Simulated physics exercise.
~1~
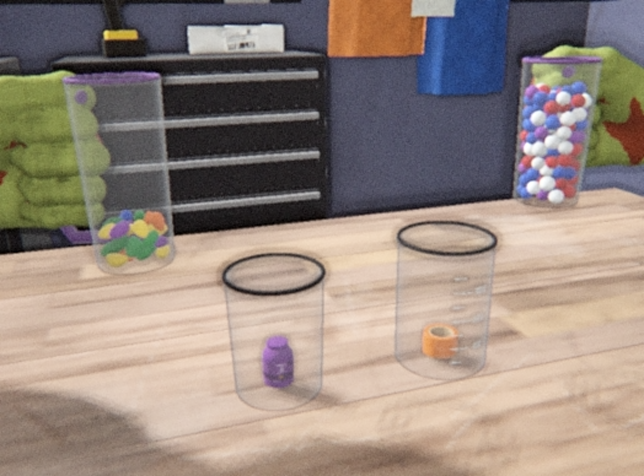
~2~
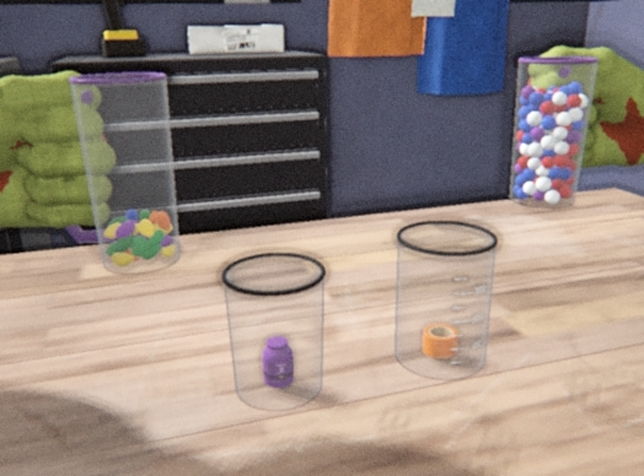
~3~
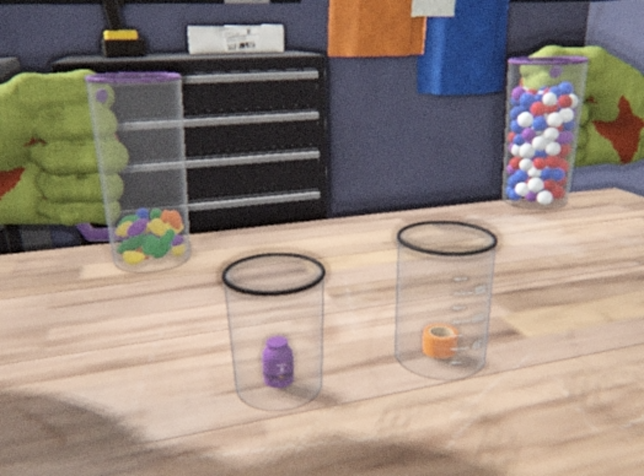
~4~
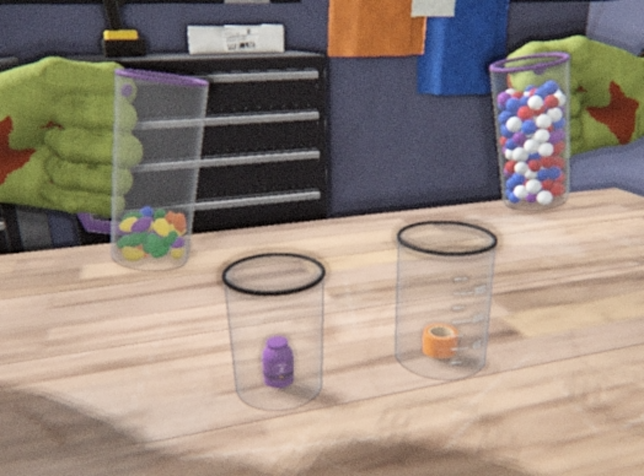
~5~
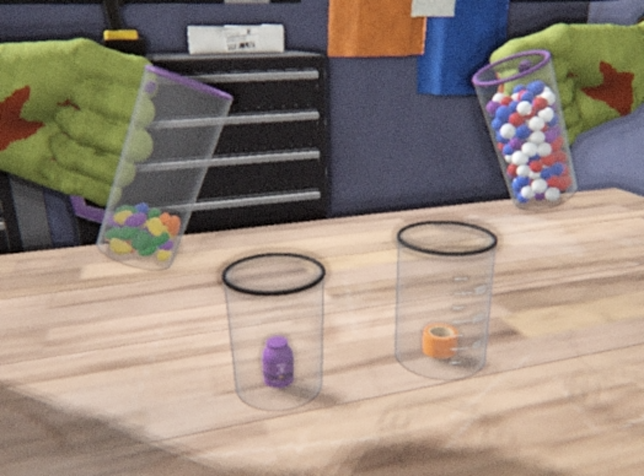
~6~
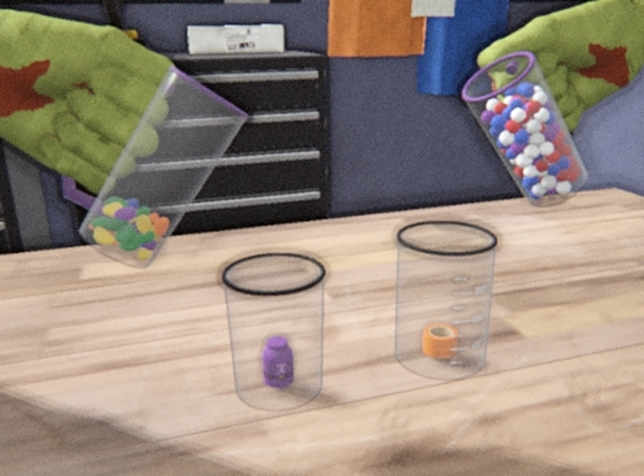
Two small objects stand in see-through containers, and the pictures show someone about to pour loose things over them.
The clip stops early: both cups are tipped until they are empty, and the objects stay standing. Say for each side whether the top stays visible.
My prediction: Left: Never drops from view; right: Fails to show.
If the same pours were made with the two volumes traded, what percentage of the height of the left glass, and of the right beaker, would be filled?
Levels - left near 60, right near 15.
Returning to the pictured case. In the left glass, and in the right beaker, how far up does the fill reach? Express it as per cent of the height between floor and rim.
I get 30 % for the left and 45 % for the right.
Then, 0.49 s after the last picture, left glass empty, all of its cupful still in the cup; right beaker empty, all of its cupful still in the cup.
Then, 0.91 s after the last picture, left glass nearly empty, nearly all of its cupful still in the cup; right beaker nearly empty, about half of its cupful still in the cup.
Then, 1.28 s after the last picture, left glass nearly empty, none of its cupful still in the cup; right beaker a third full, none of its cupful still in the cup.
At rest, left glass a quarter full (surface near (278, 351)), nothing beside it; right beaker half full (surface near (443, 303)), nothing beside it; the left thing is still showing; the right thing is covered.
